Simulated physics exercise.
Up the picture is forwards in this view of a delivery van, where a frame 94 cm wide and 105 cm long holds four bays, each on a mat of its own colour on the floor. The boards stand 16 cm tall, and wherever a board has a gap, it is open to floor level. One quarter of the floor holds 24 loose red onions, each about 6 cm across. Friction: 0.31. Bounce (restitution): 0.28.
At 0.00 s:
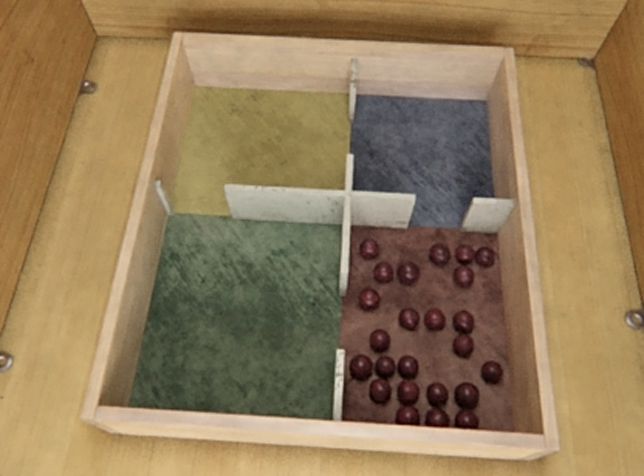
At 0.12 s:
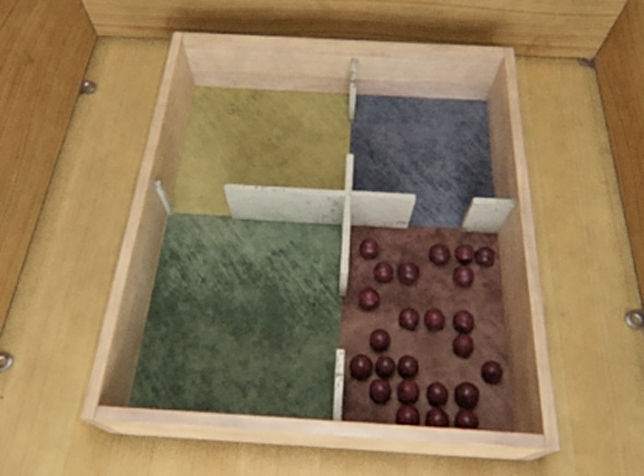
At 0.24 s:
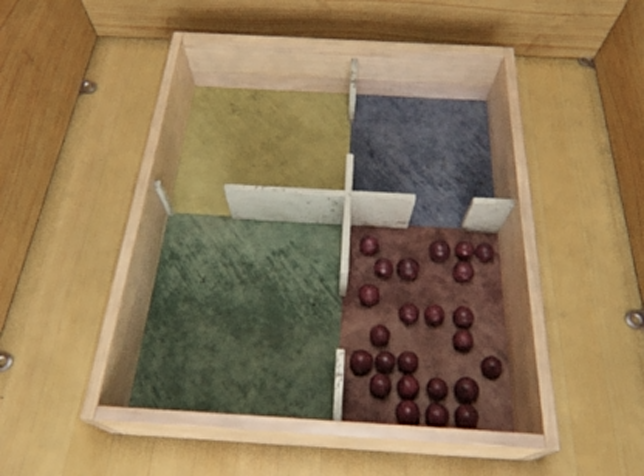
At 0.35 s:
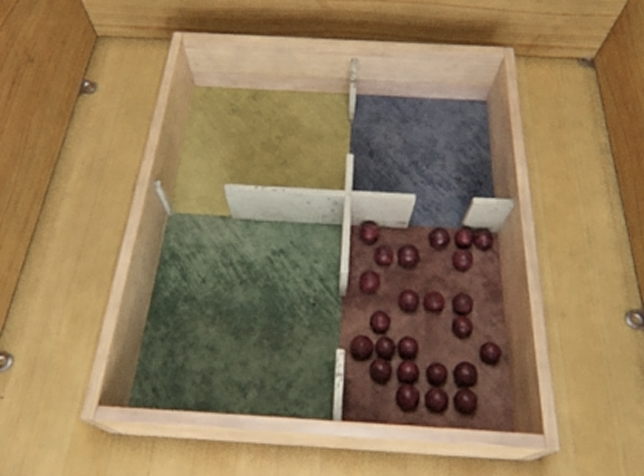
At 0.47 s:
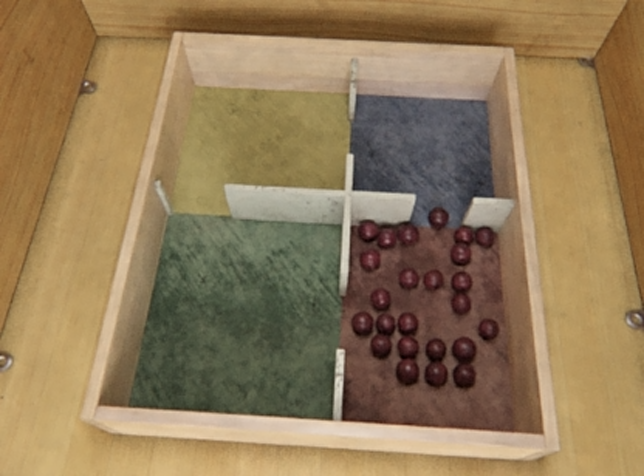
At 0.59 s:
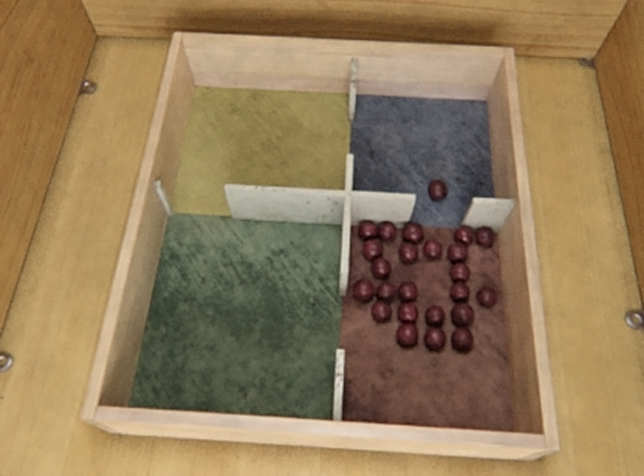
Dark red balls scattered over the red mat in a divided wooden frame sat still at first, then slid forward and bunched near the dividing board, while one passed through its gap onto the blue mat.
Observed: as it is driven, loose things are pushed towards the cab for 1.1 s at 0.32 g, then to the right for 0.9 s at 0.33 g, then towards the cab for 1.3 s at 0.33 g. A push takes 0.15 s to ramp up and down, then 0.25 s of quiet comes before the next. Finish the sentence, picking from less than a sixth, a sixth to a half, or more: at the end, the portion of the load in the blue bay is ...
At the end that portion is over one half.
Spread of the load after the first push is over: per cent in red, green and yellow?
Red at 80, green at 0, yellow at 0 in a hundred.
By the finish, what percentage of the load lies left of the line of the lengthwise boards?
Share: About 0 in a hundred.
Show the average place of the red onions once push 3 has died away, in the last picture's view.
Looking at the last picture, it comes out around (454, 166).
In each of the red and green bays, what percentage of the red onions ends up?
The red bay holds 40 per cent and the green bay 0 per cent.
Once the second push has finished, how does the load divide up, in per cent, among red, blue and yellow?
By then: Red 70, blue 30, yellow 0 per cent.
After push 1 (1.34 s), 18 in the red bay and 6 in the blue bay.
After push 2 (2.49 s), 17 in the red bay and 7 in the blue bay.
After push 3 (4.04 s), 9 in the red bay and 15 in the blue bay.
Outcome (at 4.72 s), 9 in the red bay and 15 in the blue bay. Asked share, 15 of 24, 62 per cent.
